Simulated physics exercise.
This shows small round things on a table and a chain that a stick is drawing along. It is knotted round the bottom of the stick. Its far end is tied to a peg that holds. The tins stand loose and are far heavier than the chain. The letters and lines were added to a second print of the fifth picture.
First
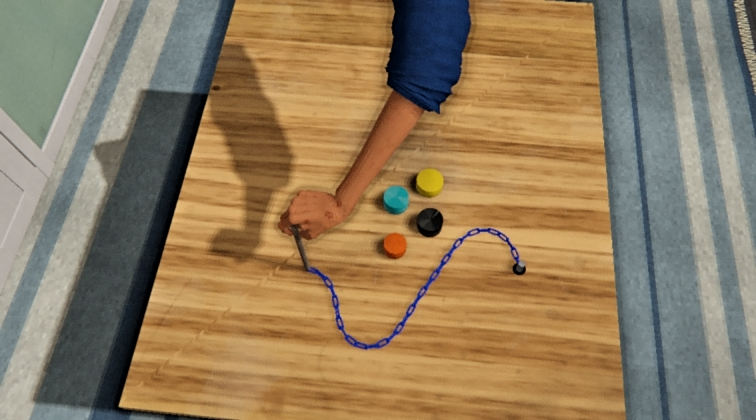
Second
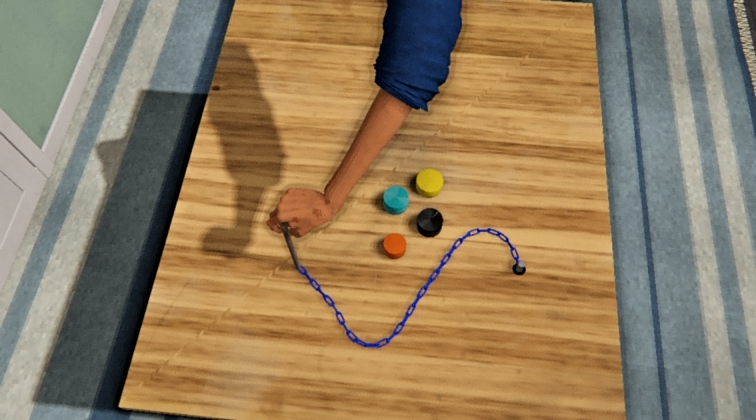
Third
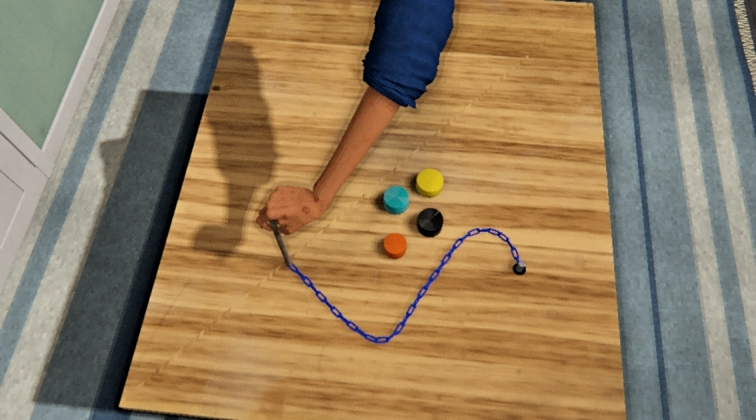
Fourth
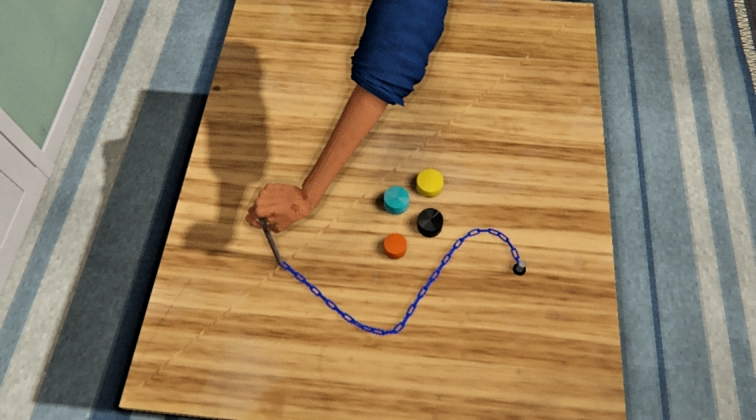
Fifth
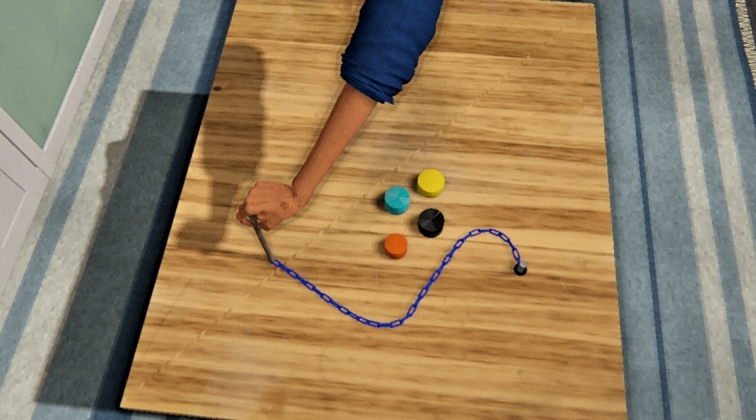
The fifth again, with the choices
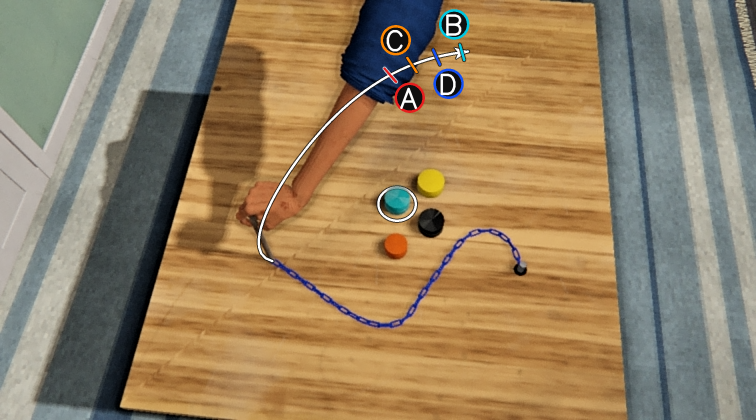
On a wooden table, a hand moved a stick to the left, drawing the end of a blue chain along and straightening its left-hand curve, while four small round tins stayed still.
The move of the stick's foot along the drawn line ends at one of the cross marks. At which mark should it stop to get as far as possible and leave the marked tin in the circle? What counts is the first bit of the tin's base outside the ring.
No farther than A.
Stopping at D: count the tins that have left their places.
By then, four.
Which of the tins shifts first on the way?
The orange one.
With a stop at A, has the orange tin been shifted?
Yes.
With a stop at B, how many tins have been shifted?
Four.
On the copy, A at (390, 75); B at (462, 52); C at (412, 65); D at (437, 57); the ring at (397, 204); the route from (272, 261) via (331, 121) to (468, 52).
On A. First, foot of the stick (283, 183); turquoise tin (397, 201).
Then, foot of the stick (335, 117); turquoise tin (397, 201).
Finally, foot of the stick (390, 76); black tin (434, 222); turquoise tin (397, 201); orange tin (410, 227); the turquoise tin is still in its ring.
By contrast, B drags the ringed tin to (429, 178); C drags the ringed tin to (408, 192); D drags the ringed tin to (417, 184).
